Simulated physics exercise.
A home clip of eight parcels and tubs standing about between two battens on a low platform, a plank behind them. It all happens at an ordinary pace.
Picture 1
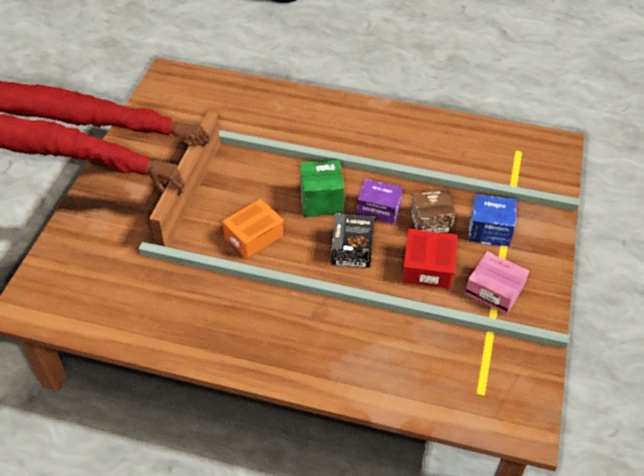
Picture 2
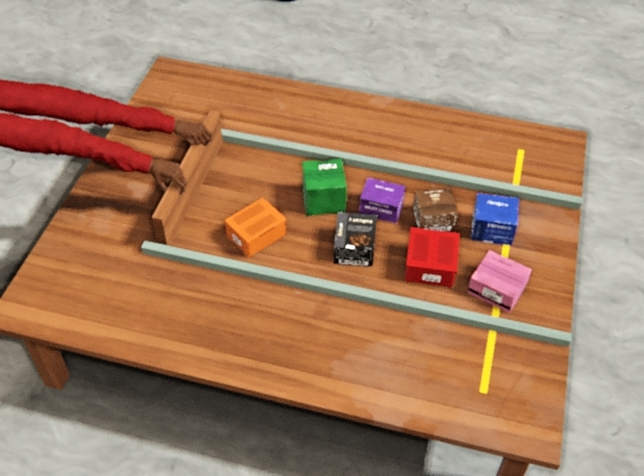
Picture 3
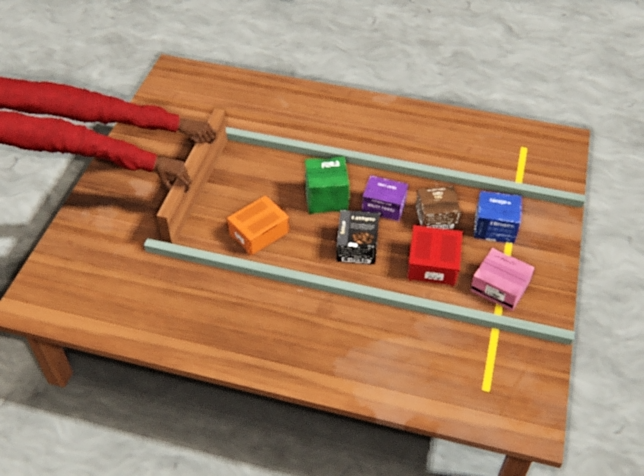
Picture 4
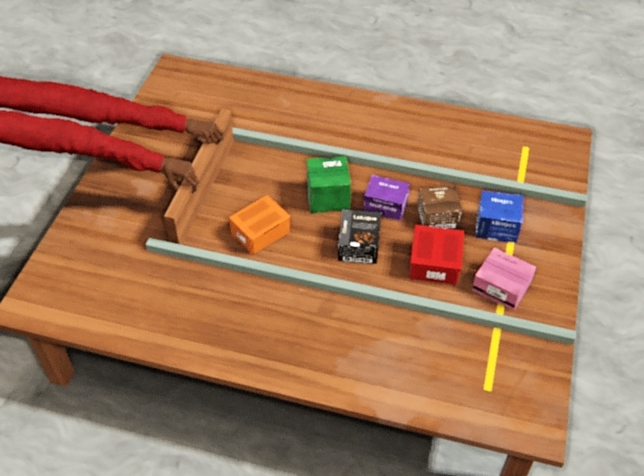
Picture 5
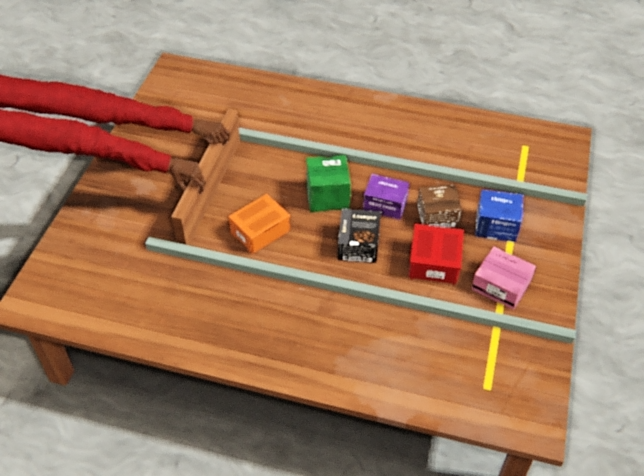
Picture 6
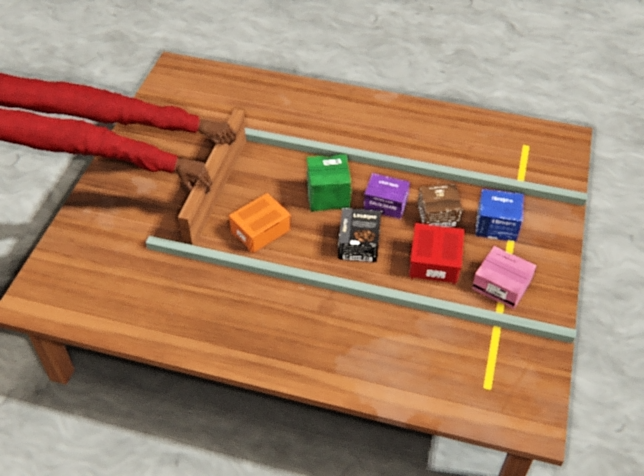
Two red-sleeved arms slide a wooden plank slightly right behind eight still, colourful boxes.
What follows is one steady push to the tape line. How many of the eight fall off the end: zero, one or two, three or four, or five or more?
Outcome: The number that fall off is three or four.
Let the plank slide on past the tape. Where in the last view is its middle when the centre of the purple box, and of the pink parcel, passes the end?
For the purple box at (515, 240), for the pink parcel at (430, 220).
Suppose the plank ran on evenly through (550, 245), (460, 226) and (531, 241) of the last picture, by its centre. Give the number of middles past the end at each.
Place by place, 6, 2 and 6.
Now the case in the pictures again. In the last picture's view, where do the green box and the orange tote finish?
Near (536, 230) and (527, 271).
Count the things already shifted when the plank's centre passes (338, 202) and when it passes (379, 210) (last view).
5 and 8.
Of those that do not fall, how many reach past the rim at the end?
Overhanging: 2.
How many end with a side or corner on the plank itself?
The number is 2.
Soon after, none off yet; pink parcel at rest near (504, 277); blue box at rest near (499, 215); red tote at rest near (436, 254).
After that, none off yet; pink parcel displaced a little near (520, 279); blue box displaced a little near (522, 220); red tote displaced about its own width near (473, 263).
And then, one off so far; pink parcel tilting well over near (603, 316); blue box tilting a little near (604, 240); red tote displaced well along near (554, 281).
In the end, the number that fall off is three or four; gone, brown box, red tote, blue box and pink parcel.
